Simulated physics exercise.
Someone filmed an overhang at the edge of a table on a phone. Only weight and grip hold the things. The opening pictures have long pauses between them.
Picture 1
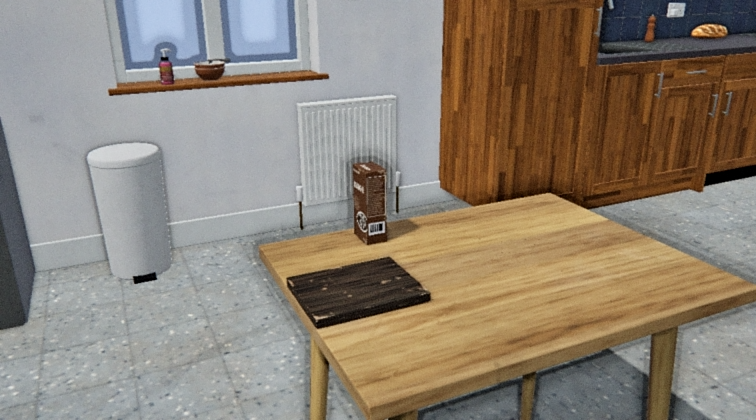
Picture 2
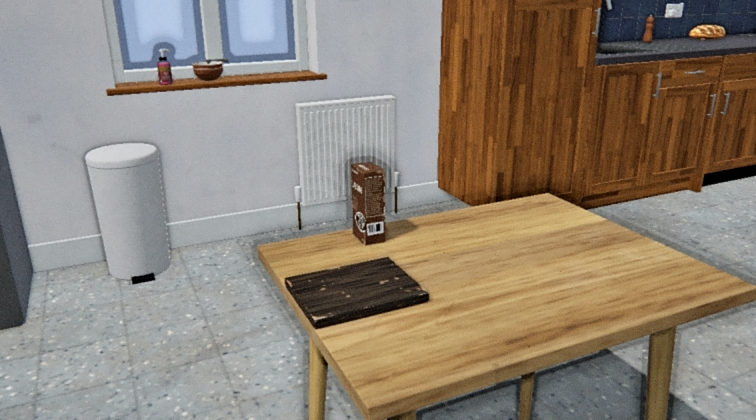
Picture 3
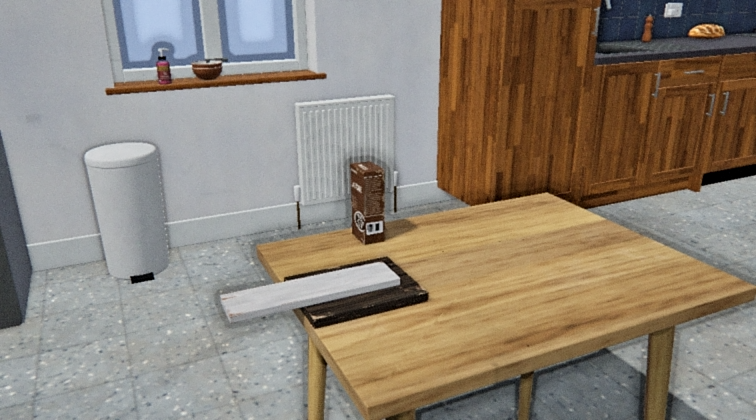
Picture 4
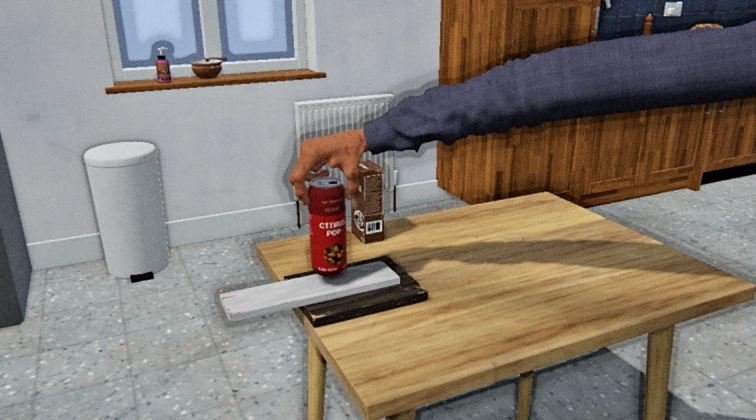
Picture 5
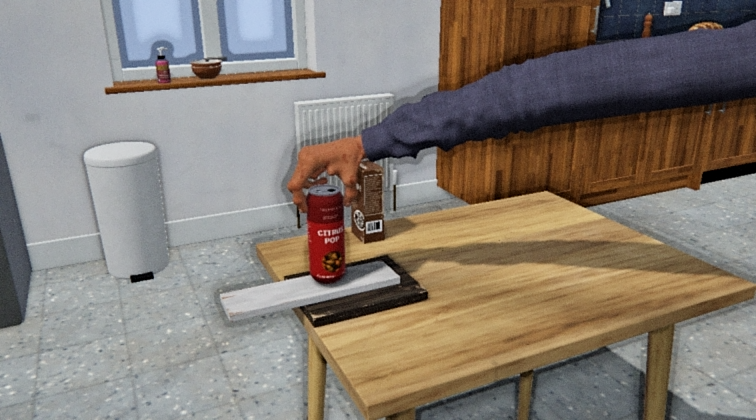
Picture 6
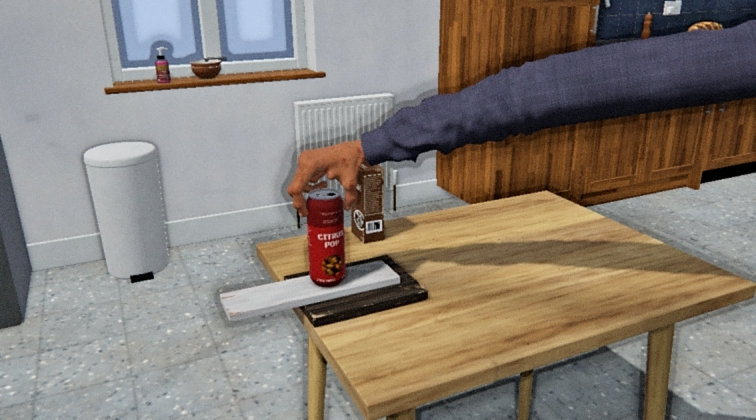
On a kitchen table, a white board appears on a black slab, then a hand lowers a red can onto it.
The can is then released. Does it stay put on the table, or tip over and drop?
It will end up resting where it is.
Then, 0.80 s on from there, things are still on the move.
Then, 1.60 s on from there, no change.
In the end, all 4 unmoved. At the end, from the last picture's camera, red can near (327, 239). The board keeps its balance.
